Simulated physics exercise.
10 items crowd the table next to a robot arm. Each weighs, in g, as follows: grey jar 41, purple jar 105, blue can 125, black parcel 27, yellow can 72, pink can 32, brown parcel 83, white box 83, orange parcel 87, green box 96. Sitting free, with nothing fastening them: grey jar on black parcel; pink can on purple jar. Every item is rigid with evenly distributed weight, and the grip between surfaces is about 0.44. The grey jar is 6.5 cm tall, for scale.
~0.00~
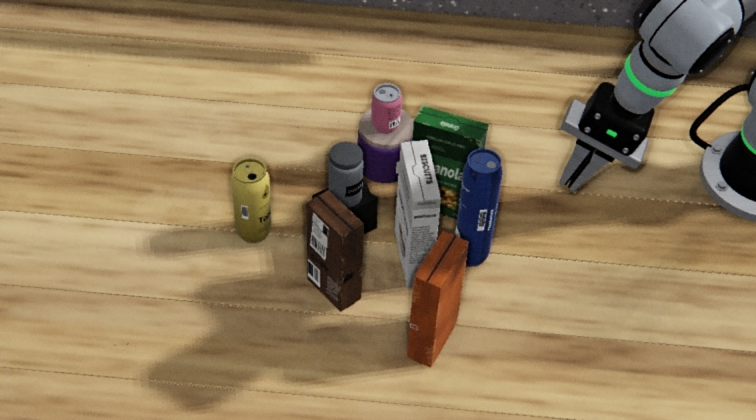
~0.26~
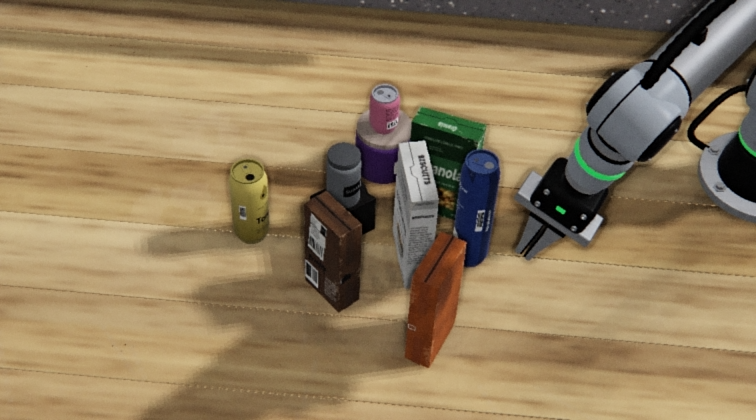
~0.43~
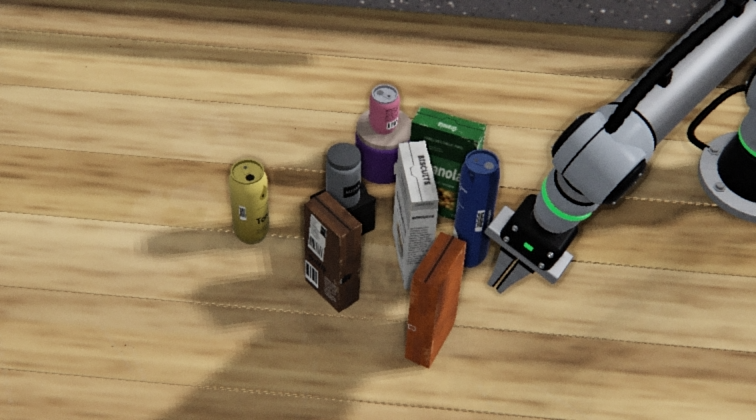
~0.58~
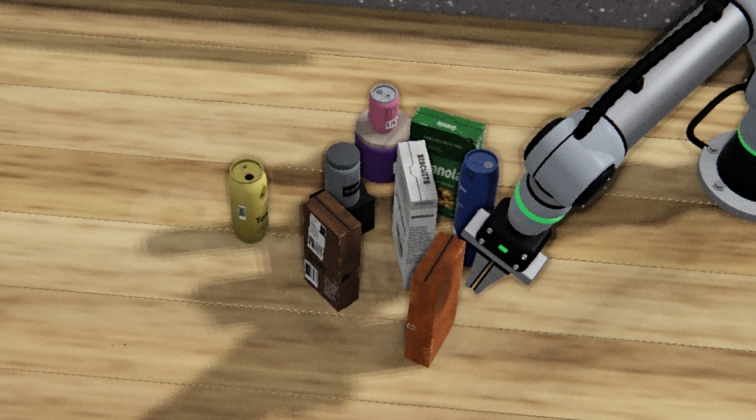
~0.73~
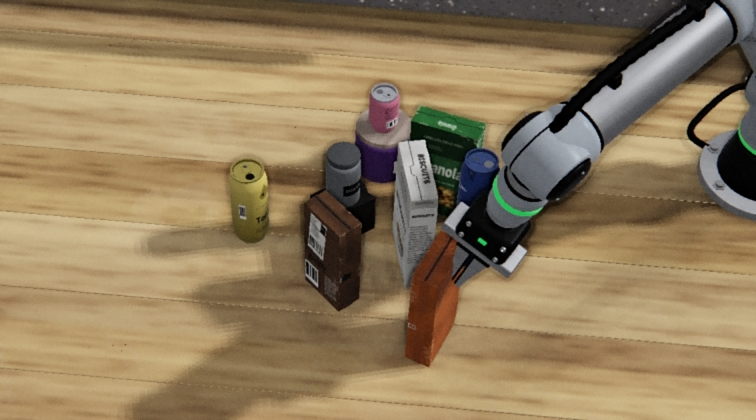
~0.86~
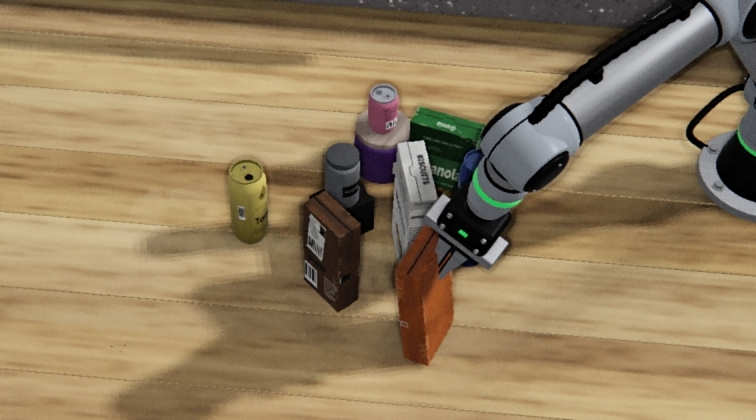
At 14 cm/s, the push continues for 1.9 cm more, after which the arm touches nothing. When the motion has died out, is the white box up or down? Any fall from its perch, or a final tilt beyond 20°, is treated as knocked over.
I'd say the white box finishes standing tall.
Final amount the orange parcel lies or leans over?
About 40°.
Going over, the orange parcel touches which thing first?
That would be the brown parcel.
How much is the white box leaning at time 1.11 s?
Tilt: Around 0°.
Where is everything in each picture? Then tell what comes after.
The first picture shows gripper tip (578, 158), orange parcel (437, 301) not leaning; white box (416, 216).
The second picture shows gripper tip (534, 229), orange parcel (435, 301) not leaning; grey jar (344, 175), purple jar (384, 145).
The third picture shows gripper tip (506, 262), orange parcel (435, 302) not leaning; blue can (475, 212), black parcel (343, 213).
The fourth picture shows gripper tip (483, 264), orange parcel (434, 301) not leaning; yellow can (249, 203), pink can (383, 110).
The fifth picture shows gripper tip (463, 257), orange parcel (435, 300) not leaning; brown parcel (332, 252), green box (444, 165).
The sixth picture shows gripper tip (445, 249), orange parcel (426, 297) tipped 7°; white box (413, 216).
By 1.11 s, brown parcel and orange parcel touch at 1.10 s; tilt orange parcel 34°.
By 1.41 s, tilt orange parcel 38°, brown parcel 5°.
By 1.86 s, tilt orange parcel 38°, brown parcel 5°.
In the end orange parcel is over (lying or leaning past 20°); 9 still stand.
